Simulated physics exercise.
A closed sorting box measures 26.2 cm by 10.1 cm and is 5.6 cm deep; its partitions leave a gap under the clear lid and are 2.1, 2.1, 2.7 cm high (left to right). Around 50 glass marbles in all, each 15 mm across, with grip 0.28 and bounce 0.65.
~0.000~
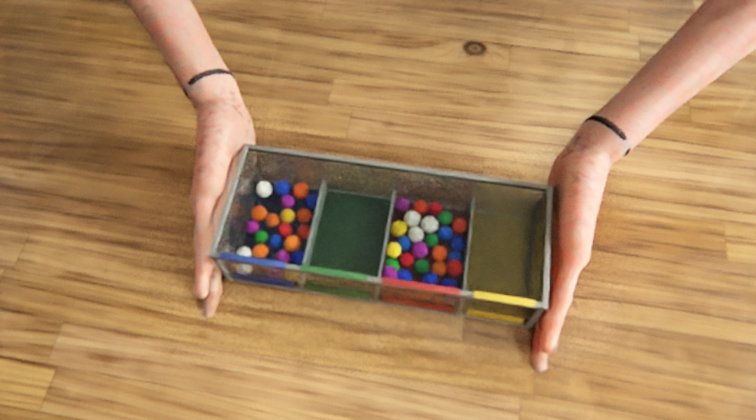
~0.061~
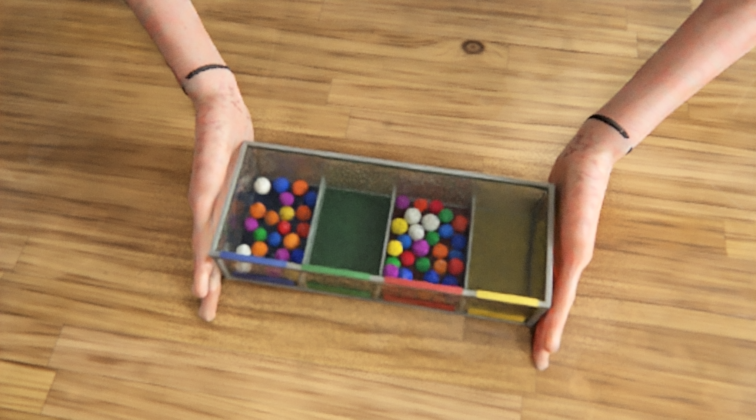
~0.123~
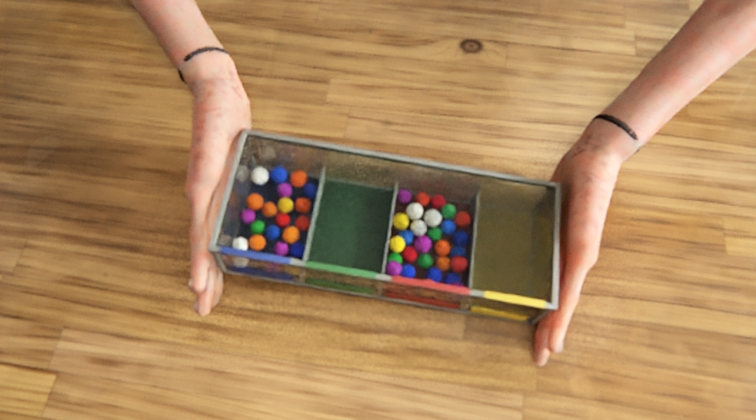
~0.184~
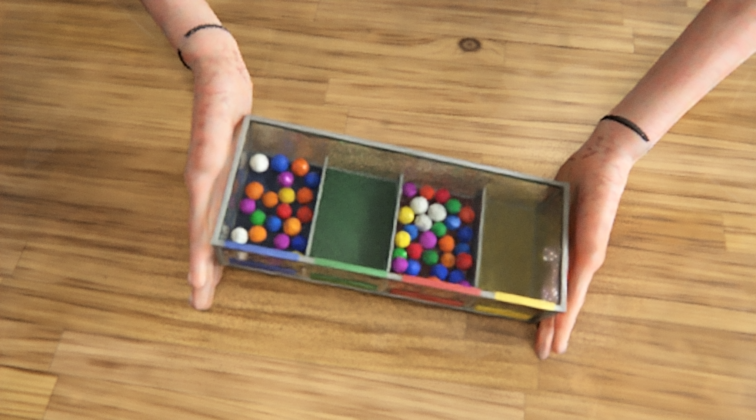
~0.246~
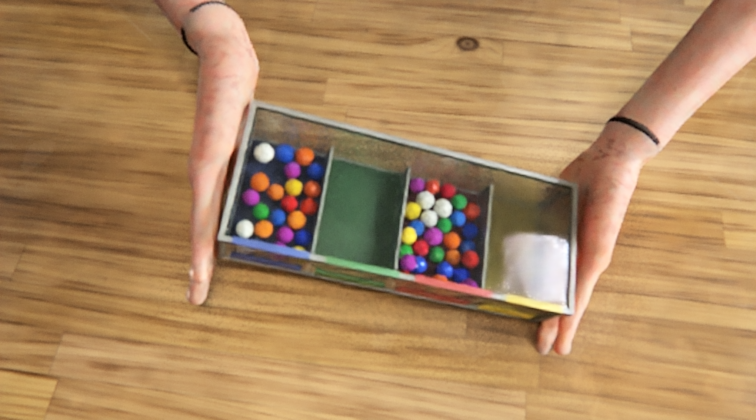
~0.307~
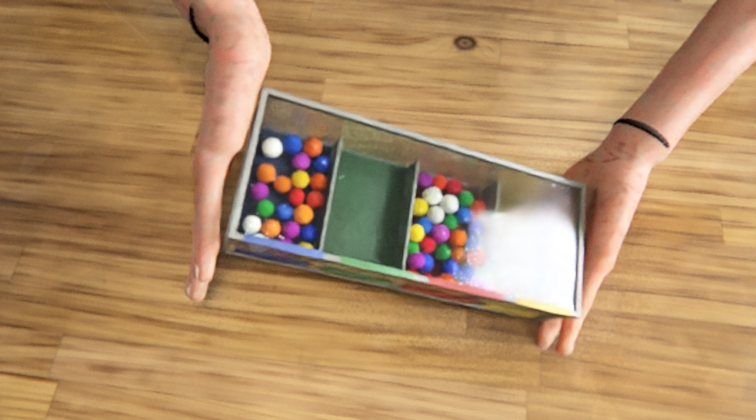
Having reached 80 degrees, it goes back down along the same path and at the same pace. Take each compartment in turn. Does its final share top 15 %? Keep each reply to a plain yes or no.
Here goes: Red yes; blue no; green no; yellow yes.
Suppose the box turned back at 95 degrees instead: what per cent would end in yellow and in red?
Result - yellow 70 %, red 30 %.
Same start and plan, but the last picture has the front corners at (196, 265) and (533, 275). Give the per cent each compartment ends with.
You'd see red at 30 percent, blue at 65, green at 5 and yellow at 0 percent.
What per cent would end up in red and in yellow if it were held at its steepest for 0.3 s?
You'd end up with red at 45 per cent and yellow at 40 per cent.
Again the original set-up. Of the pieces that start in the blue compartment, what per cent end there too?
Something like 20 in a hundred.
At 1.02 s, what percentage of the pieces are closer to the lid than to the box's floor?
Estimate: Near 30 per cent.
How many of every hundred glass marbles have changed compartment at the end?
45 %.
Then, at 1.02 s, tilt 78 degrees; red 50 %, blue 30 %, green 15 %, yellow 10 %.
After 1.49 s, tilt 32 degrees; red 55 %, blue 10 %, green 10 %, yellow 30 %.
Then, at 2.03 s, tilt 0 degrees; red 50 %, blue 10 %, green 10 %, yellow 30 %.
In the end, at 2.8 s, red 50 %, blue 10 %, green 10 %, yellow 30 %.
